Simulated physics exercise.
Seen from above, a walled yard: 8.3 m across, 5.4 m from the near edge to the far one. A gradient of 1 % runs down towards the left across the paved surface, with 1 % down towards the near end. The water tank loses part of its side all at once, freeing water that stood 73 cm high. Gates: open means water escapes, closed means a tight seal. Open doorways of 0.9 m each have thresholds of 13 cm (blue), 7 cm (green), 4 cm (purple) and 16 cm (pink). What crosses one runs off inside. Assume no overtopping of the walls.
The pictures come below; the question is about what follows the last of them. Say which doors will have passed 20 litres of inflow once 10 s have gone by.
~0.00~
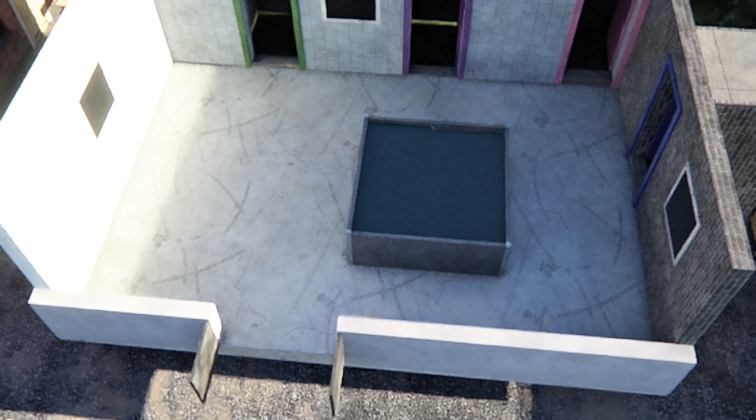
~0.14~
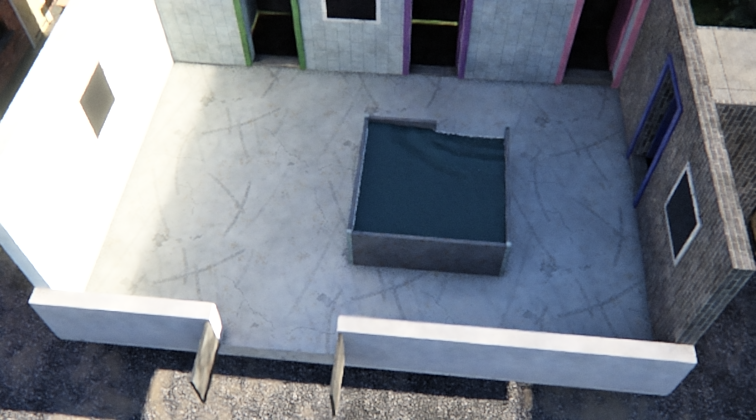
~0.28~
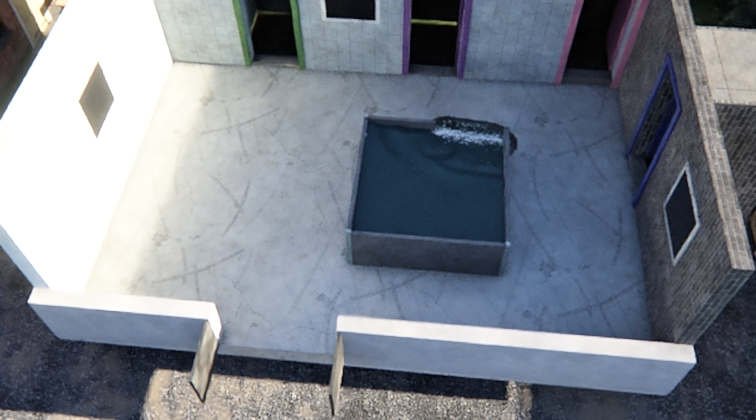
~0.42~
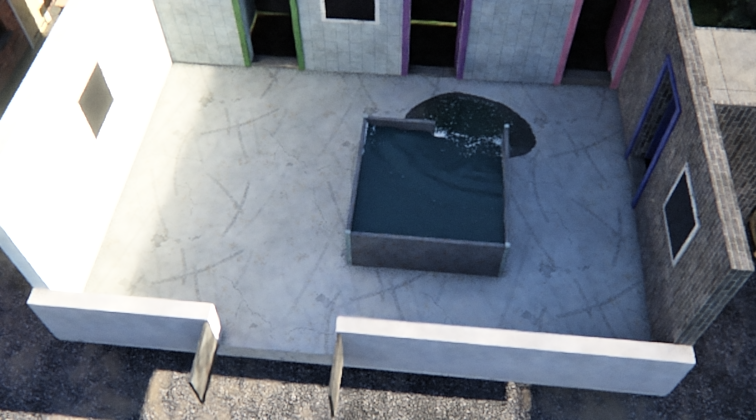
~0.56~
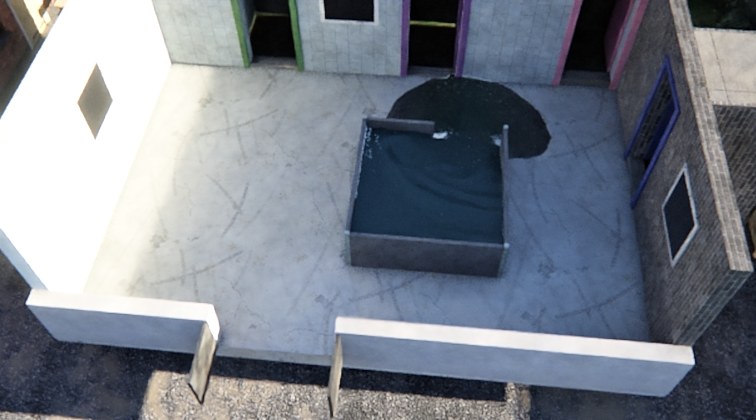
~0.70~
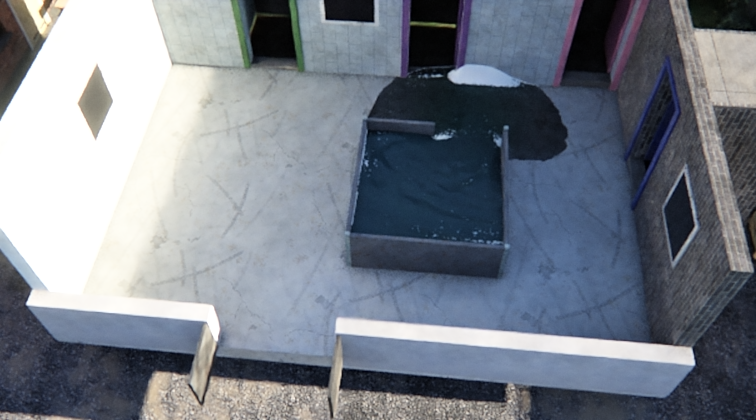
After that time: Blue door: Not passed, green door: Not passed, purple door: Passed, pink door: Passed.
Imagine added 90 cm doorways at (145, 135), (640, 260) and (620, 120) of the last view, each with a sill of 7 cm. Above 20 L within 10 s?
In turn: Short of it, short of it, beyond it.
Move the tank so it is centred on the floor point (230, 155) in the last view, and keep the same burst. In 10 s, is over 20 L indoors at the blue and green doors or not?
Result - blue door does not exceed it, green door exceeds it.
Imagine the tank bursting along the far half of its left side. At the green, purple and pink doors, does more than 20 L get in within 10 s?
So green tops it, purple stays lower, pink stays lower.
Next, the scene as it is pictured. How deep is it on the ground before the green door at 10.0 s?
It comes to near 2.0 cm.
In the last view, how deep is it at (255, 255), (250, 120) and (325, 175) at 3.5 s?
About 0, 3 and 0 cm respectively.
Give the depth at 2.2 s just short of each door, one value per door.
Door by door in cm, blue shows 5, green shows 2, purple shows 26, pink shows 27.
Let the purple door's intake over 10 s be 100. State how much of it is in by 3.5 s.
That works out near 60%.
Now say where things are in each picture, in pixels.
In the first picture, still water, 73 cm deep, in the water tank at (432, 180).
In the second picture, water pours out on the water tank's far side and has run 0.7 m, to a hidden place; typically 10 cm deep outside, 73 cm at the water tank's back.
In the third picture, the front is at a hidden place, 0.9 m from the gap on the water tank's far side; 1.0 m2 of floor is under water; 73 cm left at the back of the water tank.
In the fourth picture, water pours out on the water tank's far side and has run 1.5 m, to (451, 96); typically 8 cm deep outside, 73 cm at the water tank's back.
In the fifth picture, water pours out on the water tank's far side and has run 1.9 m, to (441, 80); typically 6 cm deep outside, 73 cm at the water tank's back.
In the sixth picture, water pours out on the water tank's far side and has run 2.2 m, to (429, 69); typically 6 cm deep outside, 69 cm at the water tank's back.
After 1.4 s water covers 15 % of the floor and is deepest (44 cm) near (477, 87); blue door not reached, green door not reached, purple door 23 cm at the sill, 99 L in, pink door 15 cm at the sill, 0 L in.
After 2.2 s water covers 20 % of the floor and is deepest (44 cm) near (618, 96); blue door 5 cm at the sill, 0 L in, green door 2 cm at the sill, 0 L in, purple door 26 cm at the sill, 253 L in, pink door 27 cm at the sill, 7 L in.
After 3.5 s water covers 50 % of the floor and is deepest (28 cm) near (609, 102); blue door 11 cm at the sill, 0 L in, green door 3 cm at the sill, 0 L in, purple door 20 cm at the sill, 429 L in, pink door 23 cm at the sill, 57 L in.
After 6.0 s water covers 75 % of the floor and is deepest (17 cm) near (587, 350); blue door 9 cm at the sill, 0 L in, green door 3 cm at the sill, 0 L in, purple door 13 cm at the sill, 600 L in, pink door 16 cm at the sill, 89 L in.
After 10.0 s water covers 90 % of the floor and is deepest (16 cm) near (101, 245); blue door 5 cm at the sill, 0 L in, green door 2 cm at the sill, 0 L in, purple door 8 cm at the sill, 695 L in, pink door 8 cm at the sill, 90 L in.
